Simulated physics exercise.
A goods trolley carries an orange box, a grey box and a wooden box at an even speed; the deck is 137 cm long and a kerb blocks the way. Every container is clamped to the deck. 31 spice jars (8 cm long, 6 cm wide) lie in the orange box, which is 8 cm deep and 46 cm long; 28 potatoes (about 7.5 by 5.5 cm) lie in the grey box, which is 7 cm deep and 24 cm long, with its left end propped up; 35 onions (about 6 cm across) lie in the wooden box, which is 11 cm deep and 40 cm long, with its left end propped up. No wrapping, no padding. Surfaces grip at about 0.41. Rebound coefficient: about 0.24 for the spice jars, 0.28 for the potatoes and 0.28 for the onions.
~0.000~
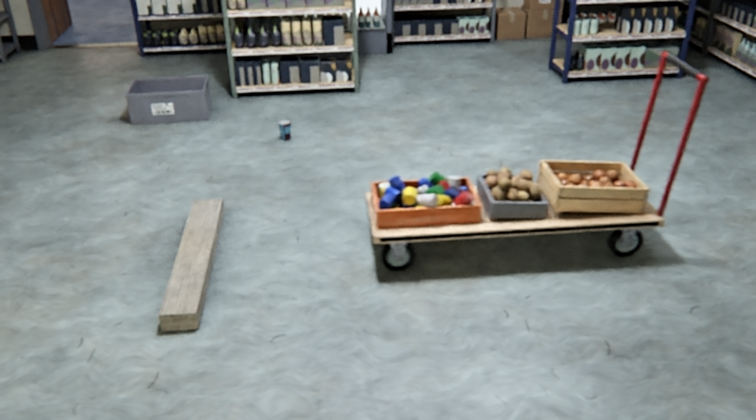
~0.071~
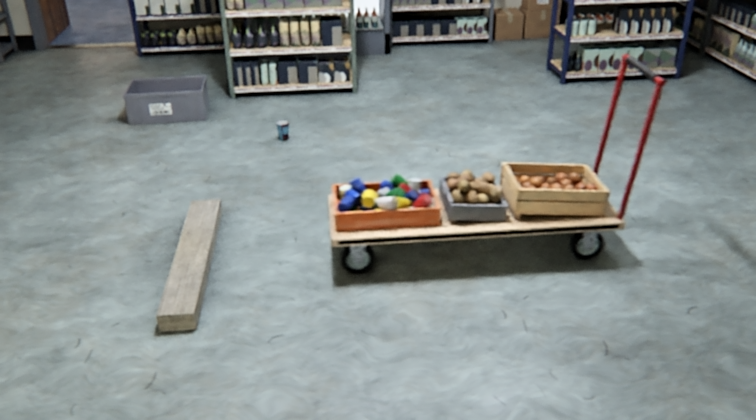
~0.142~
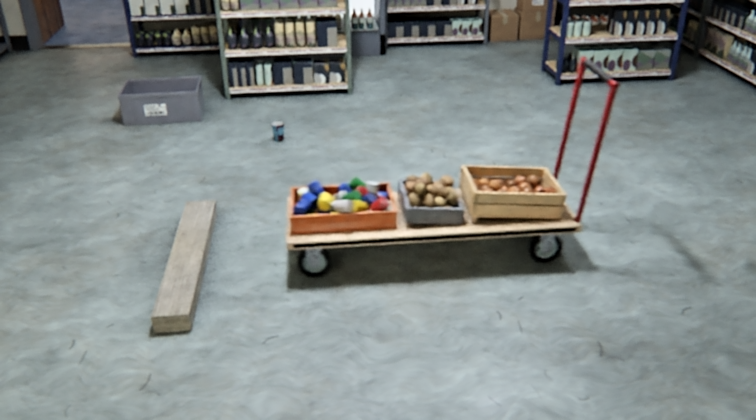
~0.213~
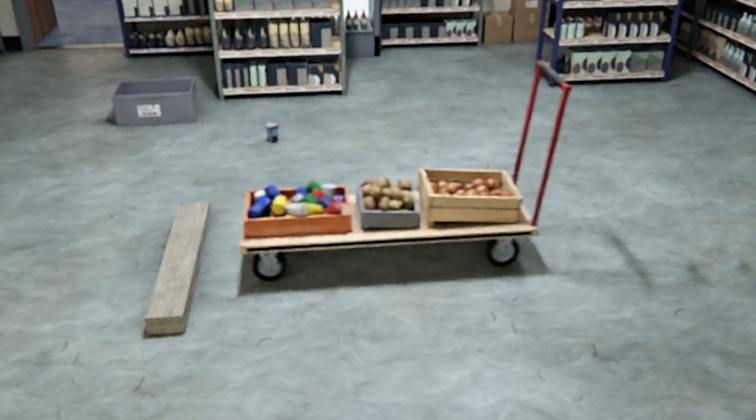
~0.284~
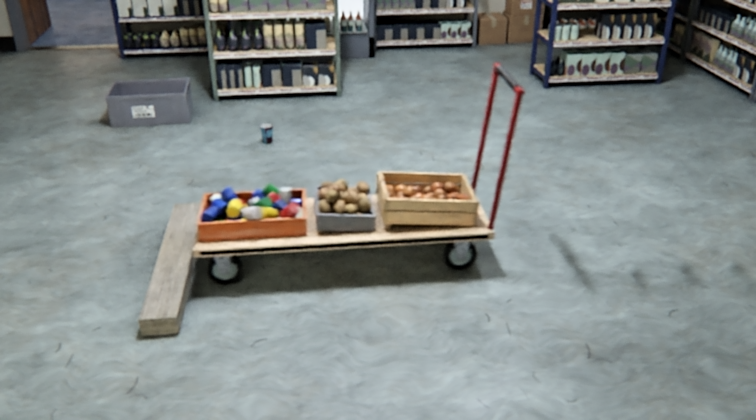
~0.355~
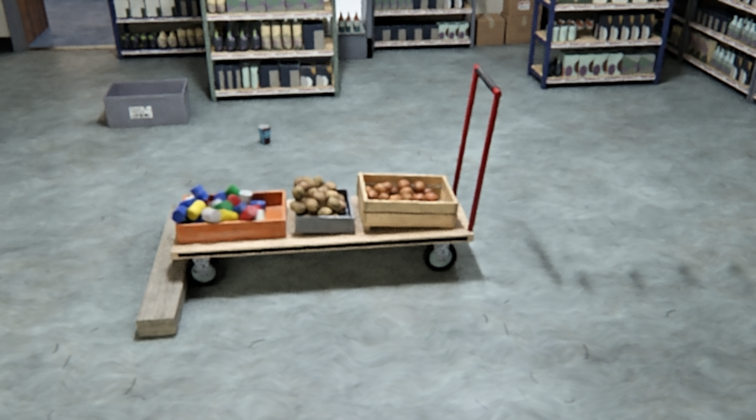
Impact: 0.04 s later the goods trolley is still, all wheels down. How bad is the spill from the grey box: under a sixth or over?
Out of the grey box go over a sixth of the potatoes.
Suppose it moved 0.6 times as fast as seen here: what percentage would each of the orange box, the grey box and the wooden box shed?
In that case orange box 10, grey box 10, wooden box 0 per cent.
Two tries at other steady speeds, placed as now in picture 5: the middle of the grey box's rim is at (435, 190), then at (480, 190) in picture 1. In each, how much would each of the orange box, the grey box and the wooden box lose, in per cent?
Orange box 10 then 20, grey box 10 then 30, wooden box 0 then 0 per cent.
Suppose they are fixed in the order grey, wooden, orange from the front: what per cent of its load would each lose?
In that case orange box 20, grey box 30, wooden box 0 per cent.
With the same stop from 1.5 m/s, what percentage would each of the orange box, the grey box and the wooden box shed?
In that case orange box 10, grey box 10, wooden box 0 per cent.
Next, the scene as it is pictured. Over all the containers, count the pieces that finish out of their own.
Some 18 pieces.
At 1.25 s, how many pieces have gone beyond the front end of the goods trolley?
Roughly 6.
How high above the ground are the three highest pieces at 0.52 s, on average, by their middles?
About 44 cm.
After 0.40 s, the orange box is down by 2 of 31, the grey box is down by 4 of 28 and the wooden box has all 35.
After 0.52 s, the orange box is down by 6 of 31, the grey box is down by 9 of 28 and the wooden box has all 35.
After 0.75 s, the orange box is down by 9 of 31, the grey box is down by 9 of 28 and the wooden box has all 35.
When it is over (at 1.25 s), the orange box is down by 9 of 31, the grey box is down by 9 of 28 and the wooden box has all 35. Asked share, 9 of 28, 32 per cent.
